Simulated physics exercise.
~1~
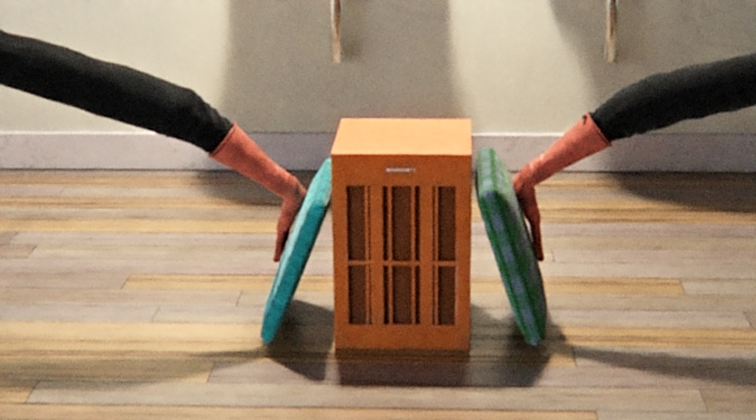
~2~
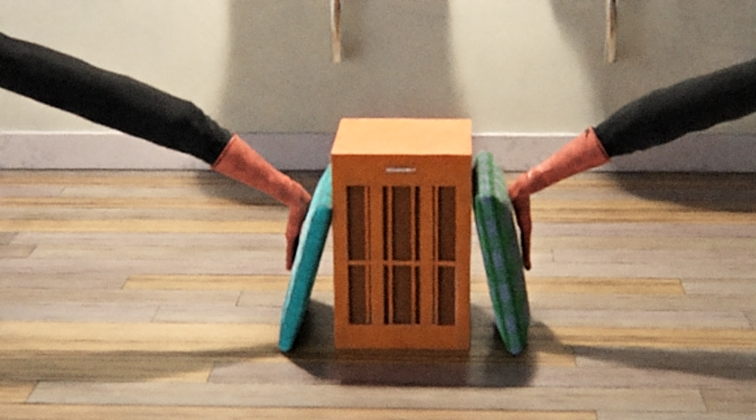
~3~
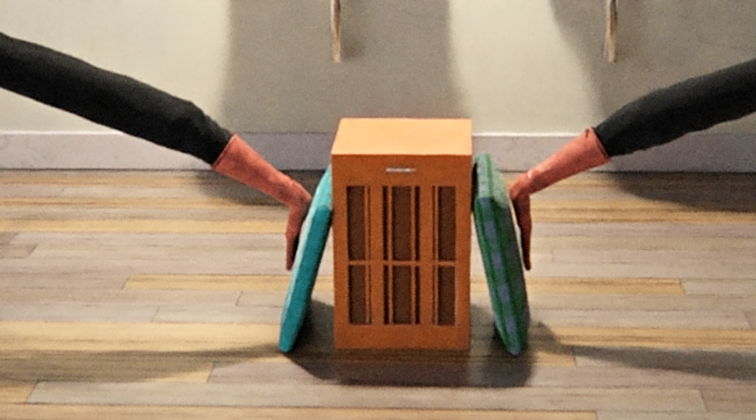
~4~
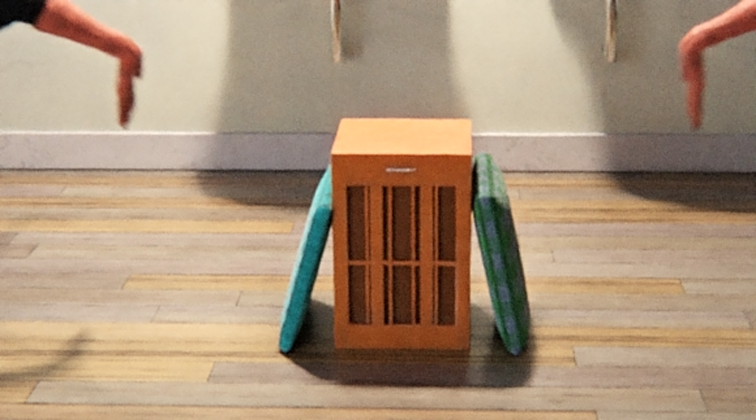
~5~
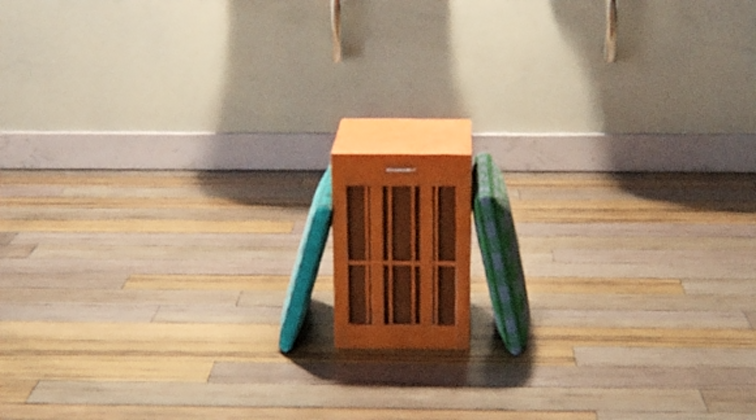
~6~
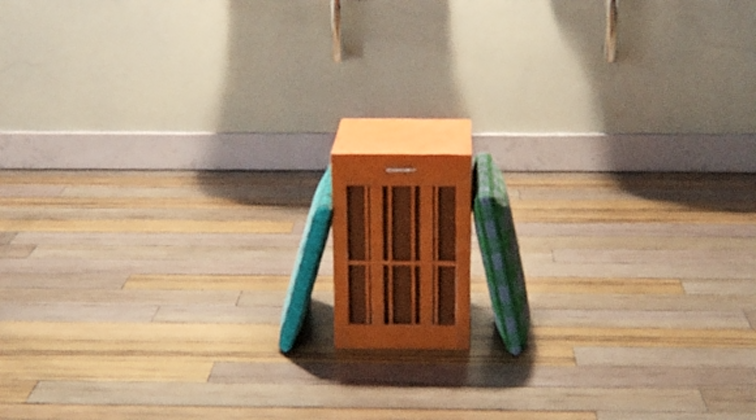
On a wooden floor near a pale wall, two hands leaned a turquoise pad and a green checked cushion against opposite sides of an orange crate, then let go and drew away, and both stayed propped up.
